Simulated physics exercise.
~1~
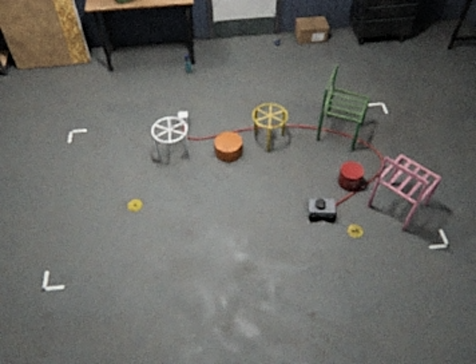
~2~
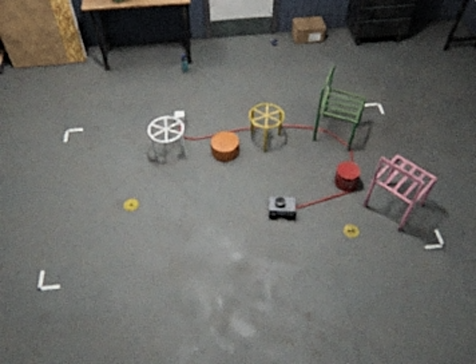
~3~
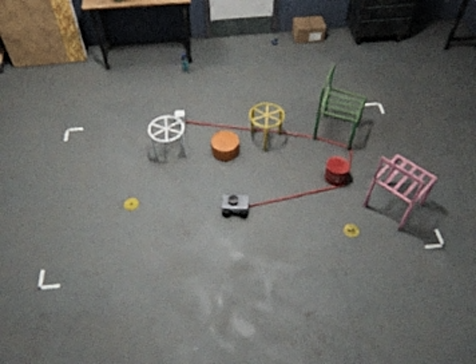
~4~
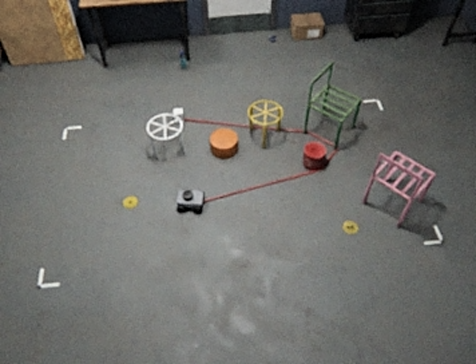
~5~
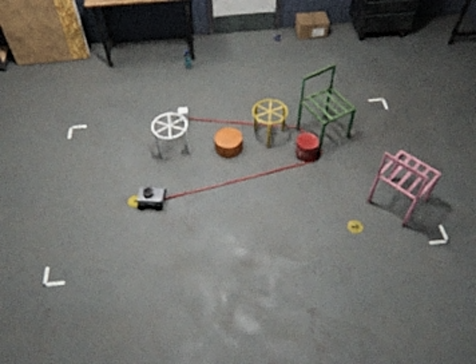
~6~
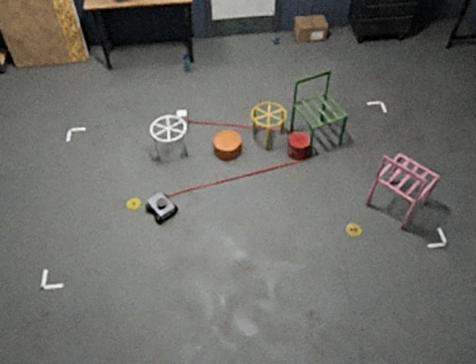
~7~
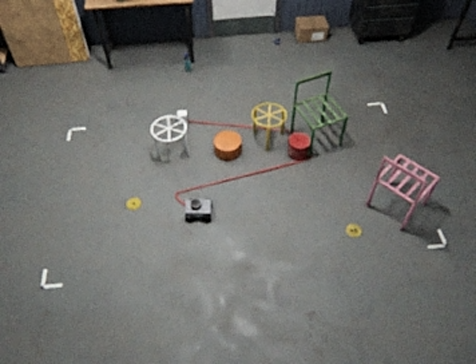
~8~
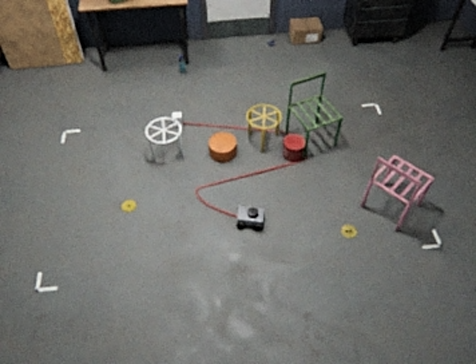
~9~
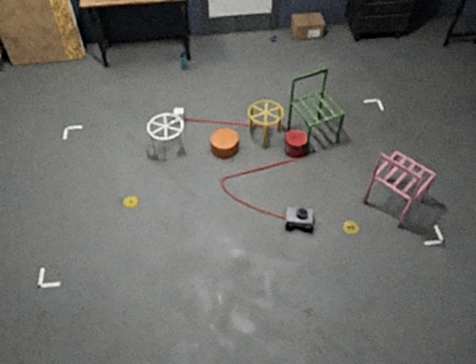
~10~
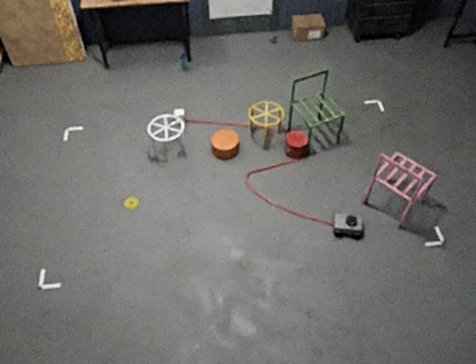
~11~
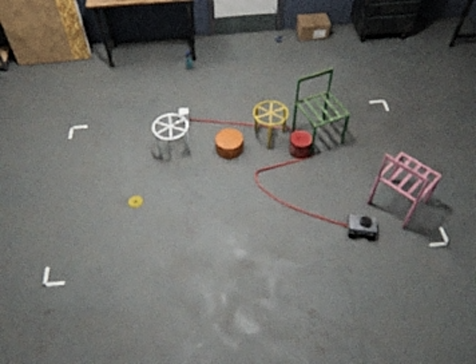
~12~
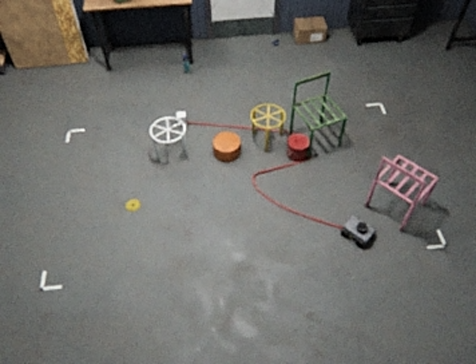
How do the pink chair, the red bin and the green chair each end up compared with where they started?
The pink chair stays in its place, while the red bin and the green chair both end up shifted to the left.
